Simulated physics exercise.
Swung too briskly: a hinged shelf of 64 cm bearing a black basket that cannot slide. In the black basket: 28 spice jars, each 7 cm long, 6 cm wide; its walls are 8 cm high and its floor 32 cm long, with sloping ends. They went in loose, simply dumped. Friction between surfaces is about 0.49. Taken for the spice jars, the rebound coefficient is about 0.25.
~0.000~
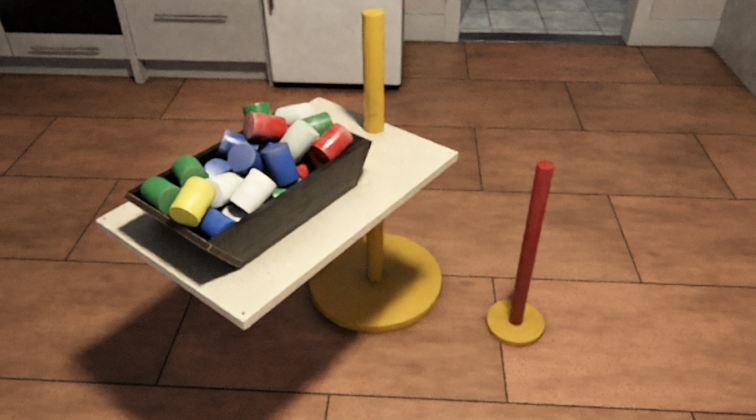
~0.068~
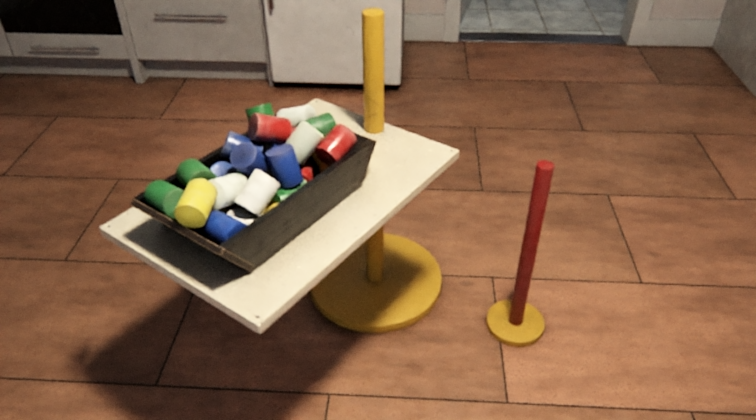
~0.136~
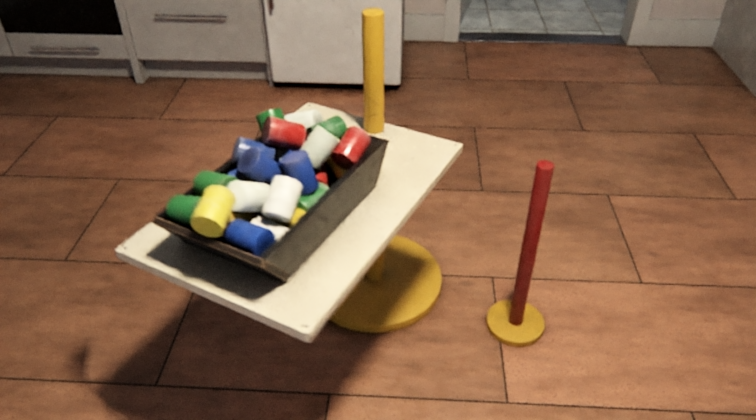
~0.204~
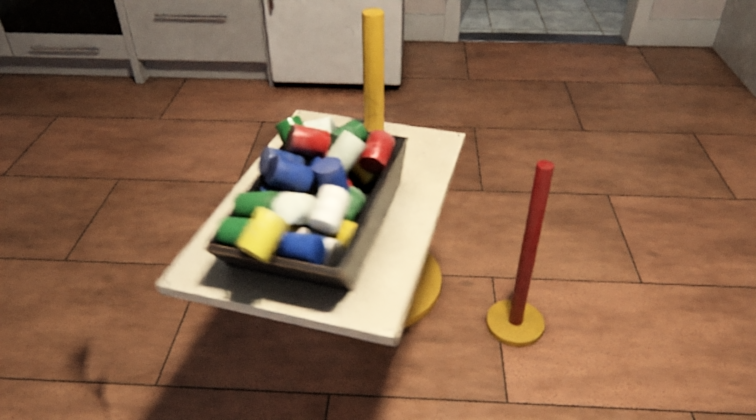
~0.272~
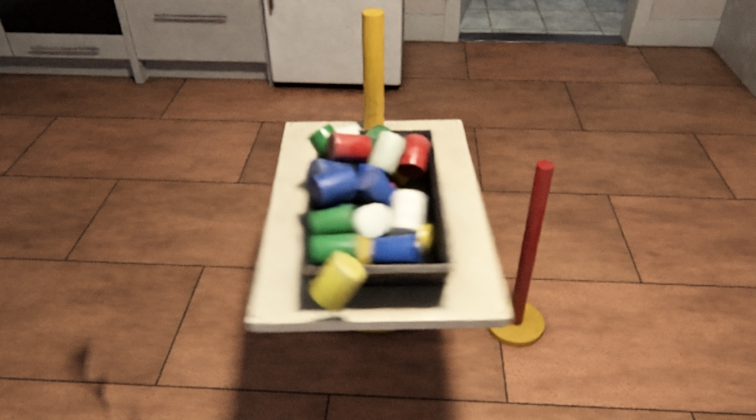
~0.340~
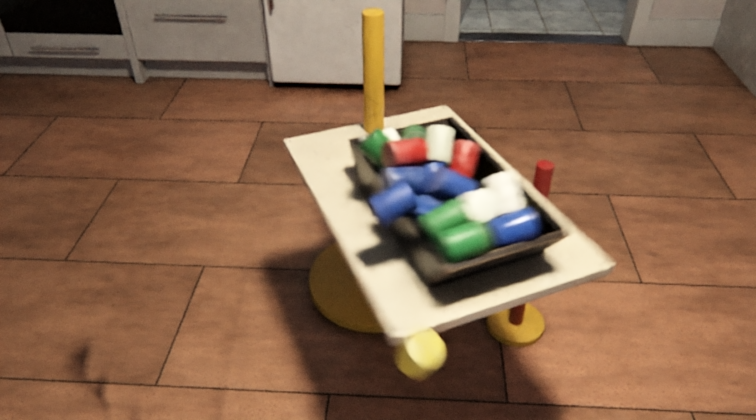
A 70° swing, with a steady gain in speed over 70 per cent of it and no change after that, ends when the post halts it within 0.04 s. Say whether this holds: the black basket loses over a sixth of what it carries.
It holds.
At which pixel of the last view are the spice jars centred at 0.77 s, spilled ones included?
They're centred near (499, 187).
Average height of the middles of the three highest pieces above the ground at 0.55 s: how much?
Roughly 72 centimetres.
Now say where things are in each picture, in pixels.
In the first picture (each is followed by its nearest rim corner in this view), black basket, (209, 243); turned through 0°; none out.
The second picture shows black basket, (222, 247); turned through 2°.
The third picture shows black basket, (262, 259); turned through 10°.
The fourth picture shows black basket, (339, 269); turned through 22°.
The fifth picture shows black basket, (450, 264); turned through 40°; 1 out, the lowest jar at (337, 282).
The sixth picture shows black basket, (565, 229); turned through 61°; 2 out, the lowest jar at (419, 353).
After 0.35 s, the shelf hits the red post.
After 0.43 s, black basket 23 in, 5 out.
After 0.55 s, black basket 20 in, 8 out.
After 0.77 s, black basket 18 in, 10 out.
When it is over (at 1.20 s), black basket 18 in, 10 out. Asked share, 10 of 28, 36 per cent.
